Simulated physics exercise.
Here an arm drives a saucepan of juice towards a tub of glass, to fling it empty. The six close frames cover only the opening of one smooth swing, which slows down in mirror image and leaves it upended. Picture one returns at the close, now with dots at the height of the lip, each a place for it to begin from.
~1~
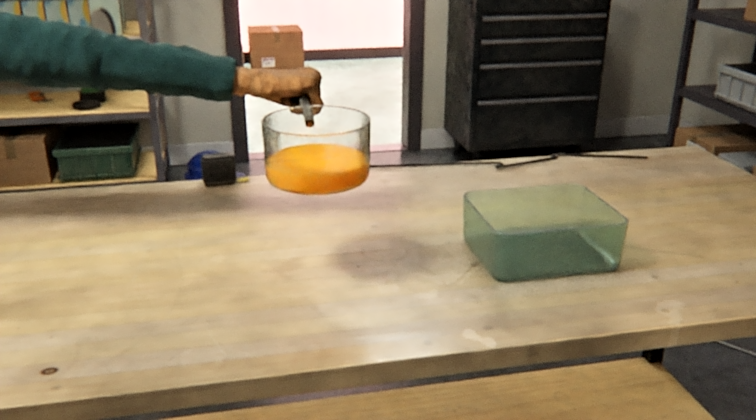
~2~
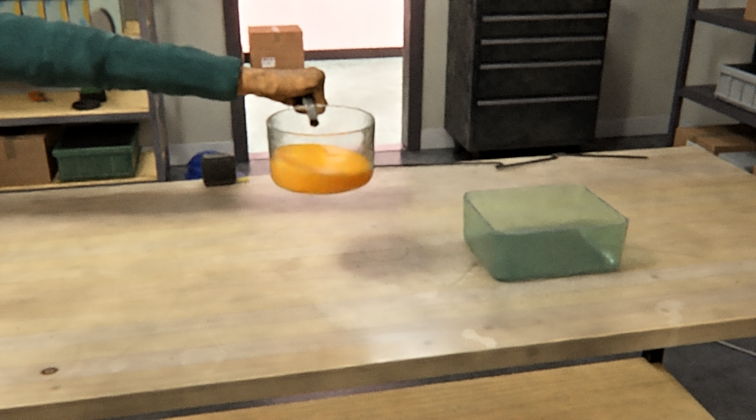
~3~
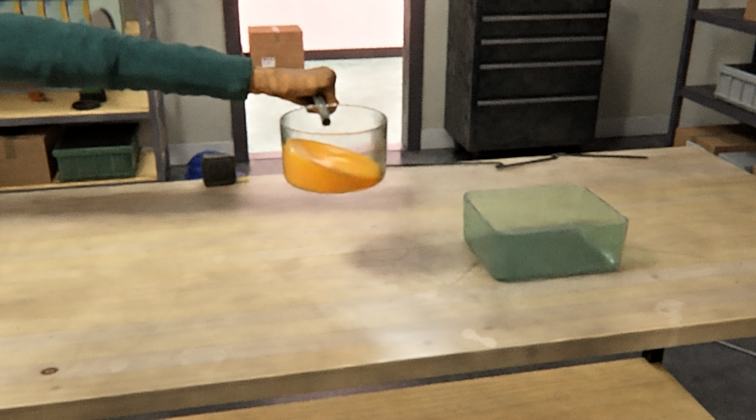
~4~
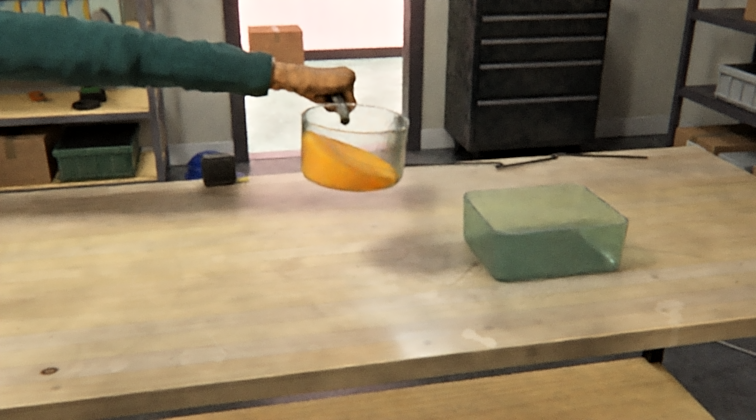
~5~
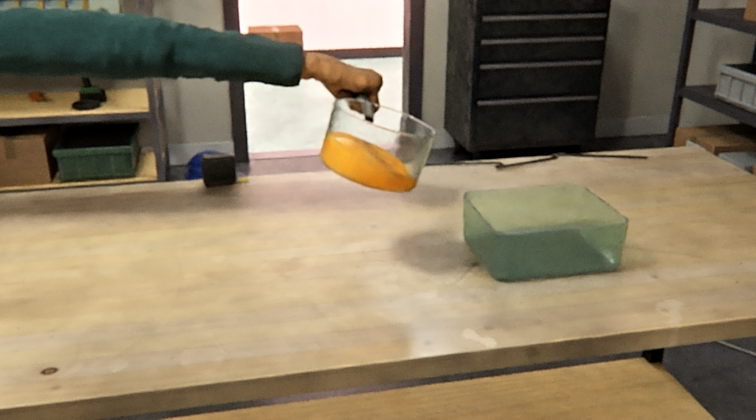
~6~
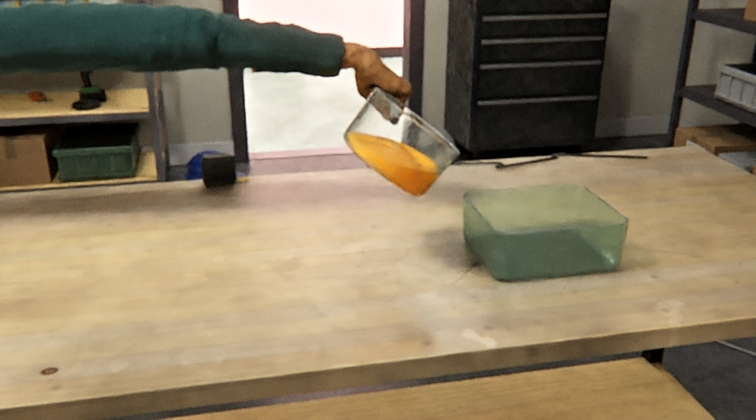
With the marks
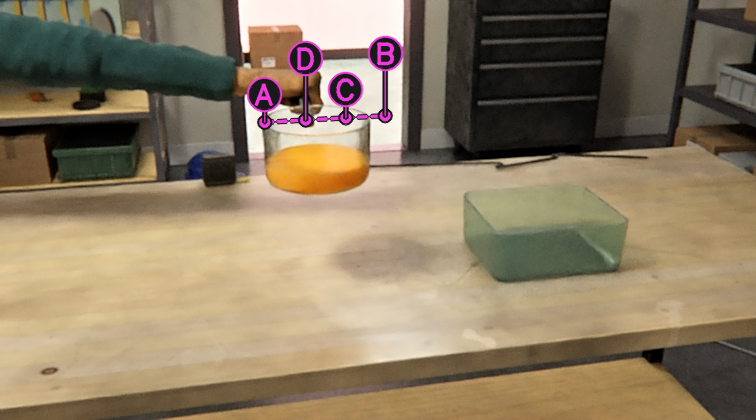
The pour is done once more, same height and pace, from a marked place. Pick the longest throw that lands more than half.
That is dot C.
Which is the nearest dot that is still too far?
D it is.
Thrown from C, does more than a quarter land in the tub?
Yes, it does.
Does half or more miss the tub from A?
Yes, it does.
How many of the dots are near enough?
Two.
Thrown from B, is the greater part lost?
No, not at all.
On the marked copy, A at (264, 122); B at (385, 115); C at (345, 117); D at (305, 120).
If A is chosen, about 5 % lands in the tub, 92 % falls short and 3 % goes beside or beyond.
If B is chosen, about 85 % lands in the tub, 9 % falls short and 6 % goes beside or beyond.
If C is chosen, about 64 % lands in the tub, 21 % falls short and 15 % goes beside or beyond.
If D is chosen, about 33 % lands in the tub, 60 % falls short and 7 % goes beside or beyond.
